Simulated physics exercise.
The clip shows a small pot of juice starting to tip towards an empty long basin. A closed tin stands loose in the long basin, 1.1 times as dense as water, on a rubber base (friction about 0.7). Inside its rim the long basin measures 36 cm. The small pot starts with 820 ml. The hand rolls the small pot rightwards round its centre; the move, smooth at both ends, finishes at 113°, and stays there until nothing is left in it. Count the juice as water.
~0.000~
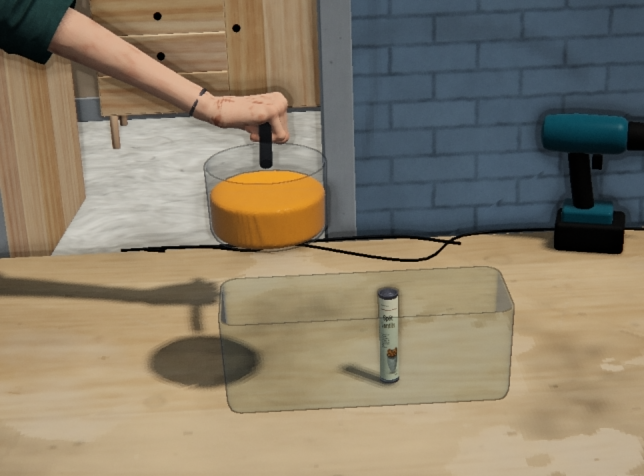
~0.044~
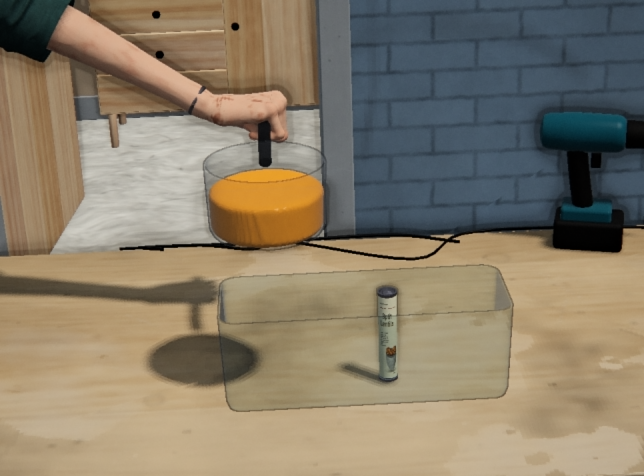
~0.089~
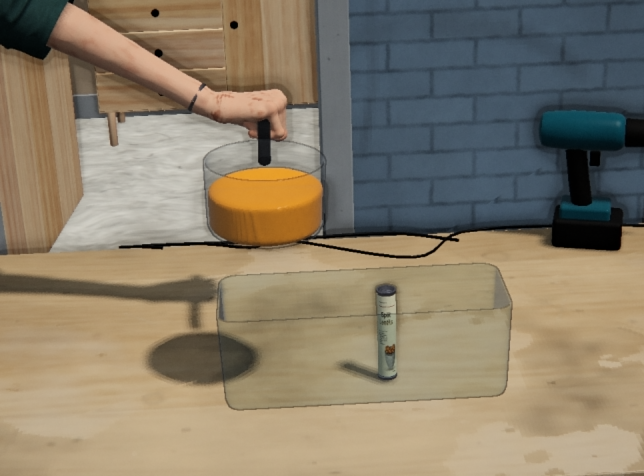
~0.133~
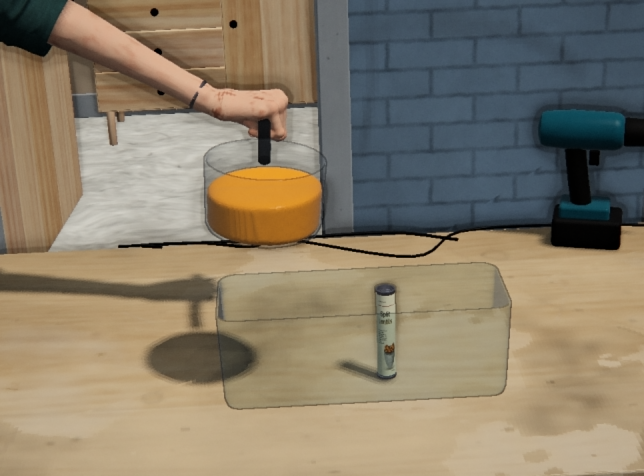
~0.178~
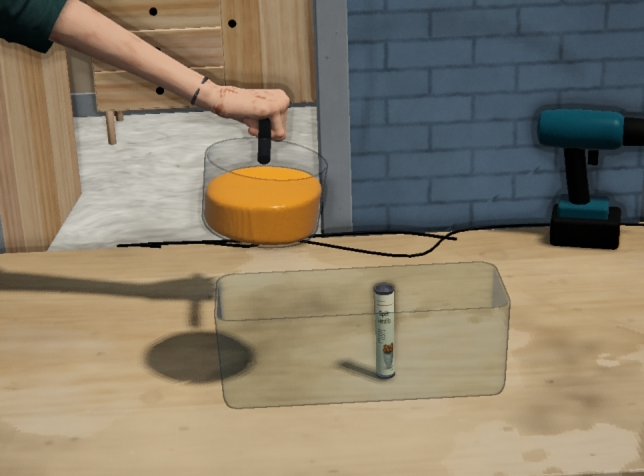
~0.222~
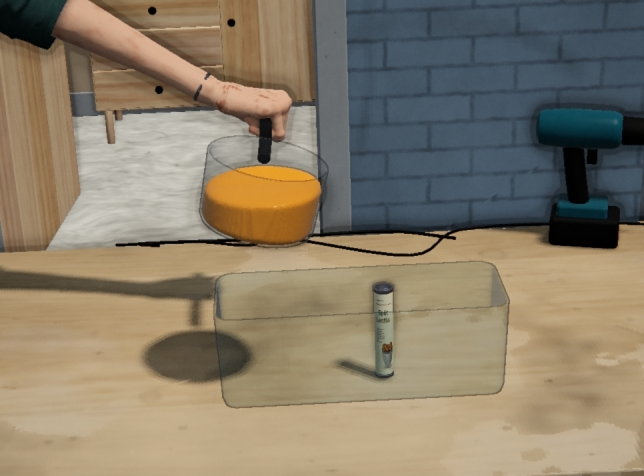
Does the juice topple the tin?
It goes over.
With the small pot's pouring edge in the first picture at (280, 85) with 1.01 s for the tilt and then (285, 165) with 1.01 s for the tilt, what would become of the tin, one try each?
First it goes over; then it keeps standing.
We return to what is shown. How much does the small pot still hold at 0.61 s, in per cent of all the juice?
Near 68 in a hundred.
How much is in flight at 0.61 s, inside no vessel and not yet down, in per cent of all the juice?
Some 28 per cent.
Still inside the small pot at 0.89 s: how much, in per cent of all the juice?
Some 12 per cent.
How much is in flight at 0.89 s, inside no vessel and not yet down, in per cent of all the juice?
Some 12 per cent.
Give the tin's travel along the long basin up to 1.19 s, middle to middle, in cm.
Some 8 cm.
Then, 0.61 s in, the tilt is 74° and 68 per cent is still to pour; the tin stands where it began.
Then, 0.89 s in, the tilt is 109° and 13 per cent is still to pour; the tin leans 23°.
Then, 1.19 s in, the tilt is 113° and 0 per cent is still to pour; the tin lies on its side.
Then, 1.51 s in, the tilt is 113° and 0 per cent is still to pour; the tin lies on its side.
Finally, the tin lies on its side.
